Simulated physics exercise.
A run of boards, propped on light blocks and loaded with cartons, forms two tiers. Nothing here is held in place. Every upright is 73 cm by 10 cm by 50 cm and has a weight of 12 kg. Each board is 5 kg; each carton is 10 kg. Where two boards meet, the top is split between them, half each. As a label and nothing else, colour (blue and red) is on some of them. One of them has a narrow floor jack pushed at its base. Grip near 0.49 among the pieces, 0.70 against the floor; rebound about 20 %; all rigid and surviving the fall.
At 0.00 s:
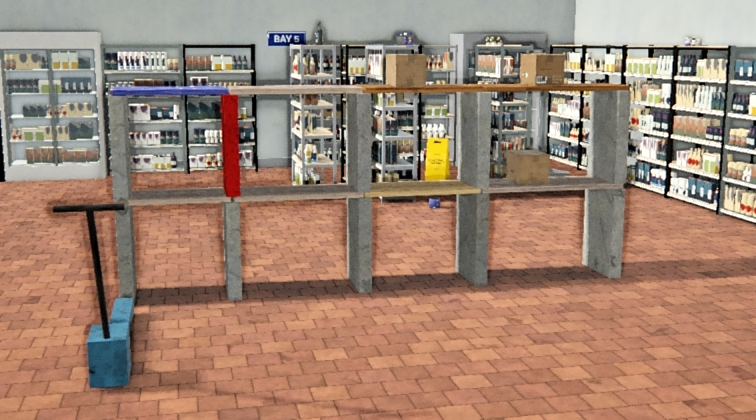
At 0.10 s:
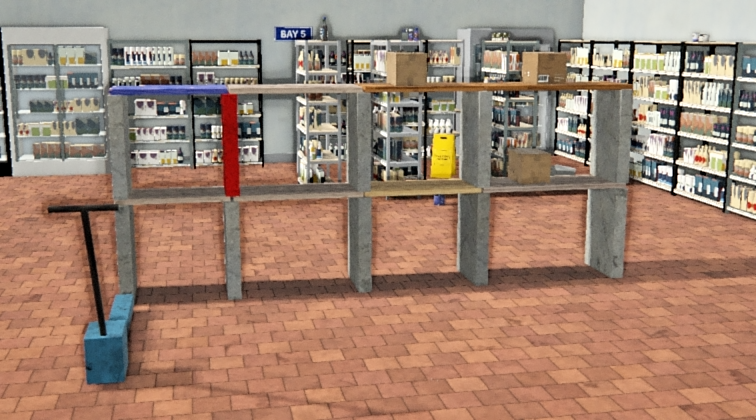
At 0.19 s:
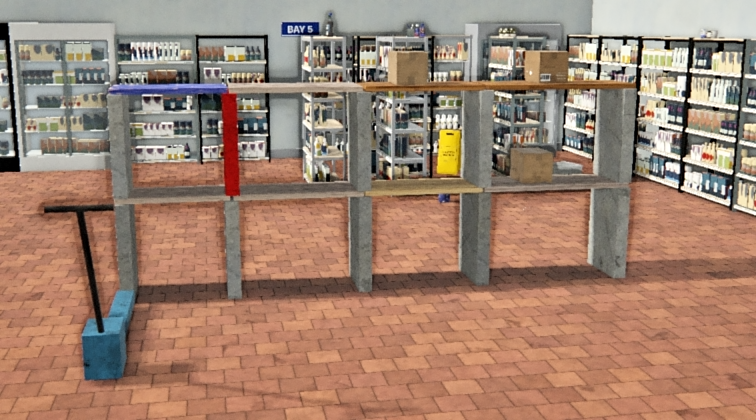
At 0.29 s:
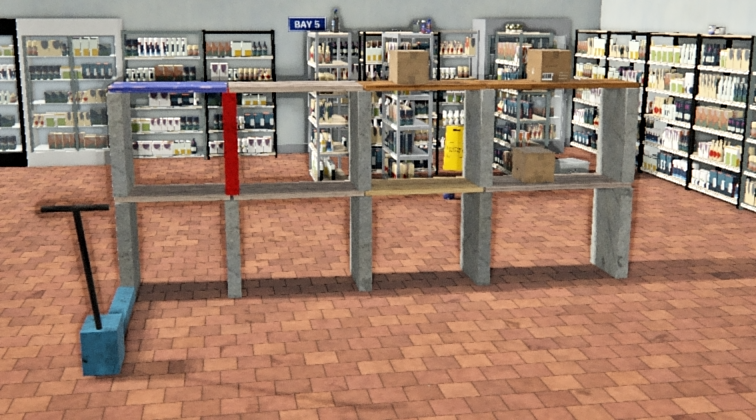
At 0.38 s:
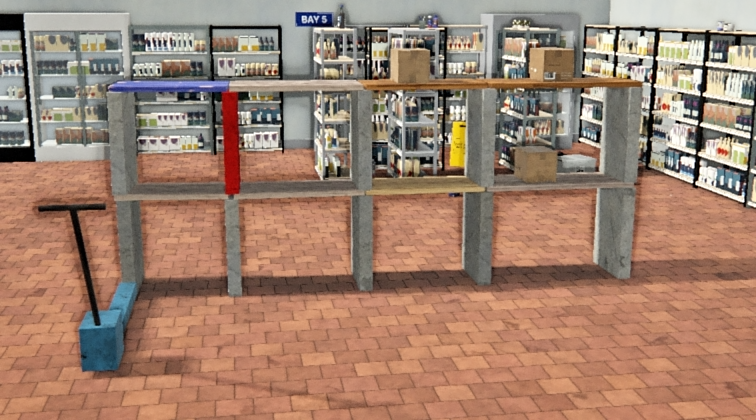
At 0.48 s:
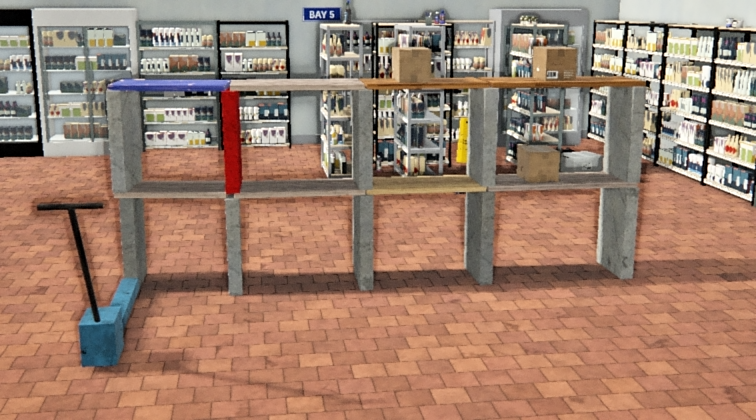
At first, a teal floor jack with a black handle stands at the lower left of a two-tier run of boards on grey blocks, with cartons on it. The jack then edges in toward the base as the view drifts slightly, and the blue board and red upright barely appear to move.
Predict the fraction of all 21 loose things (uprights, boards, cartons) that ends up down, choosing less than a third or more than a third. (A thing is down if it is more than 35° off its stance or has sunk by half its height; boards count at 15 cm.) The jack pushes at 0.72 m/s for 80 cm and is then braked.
I would say under a third.
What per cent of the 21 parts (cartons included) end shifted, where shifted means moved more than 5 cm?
20 %.
Around 0.62 s, none of the 21 pieces down, 4 disturbed; blue board displaced 8 cm.
Around 0.90 s, none of the 21 pieces down, 4 disturbed; blue board displaced 16 cm.
Around 1.26 s, none of the 21 pieces down, 4 disturbed; blue board displaced 30 cm.
Around 2.28 s, none of the 21 pieces down, 4 disturbed; blue board displaced 36 cm.
Finally (3.6 s), none of the 21 pieces down, 4 disturbed; blue board displaced 36 cm; red upright unmoved. That is 0 per cent. Seen by the last camera, middles, blue board near (174, 81), red upright near (232, 138).
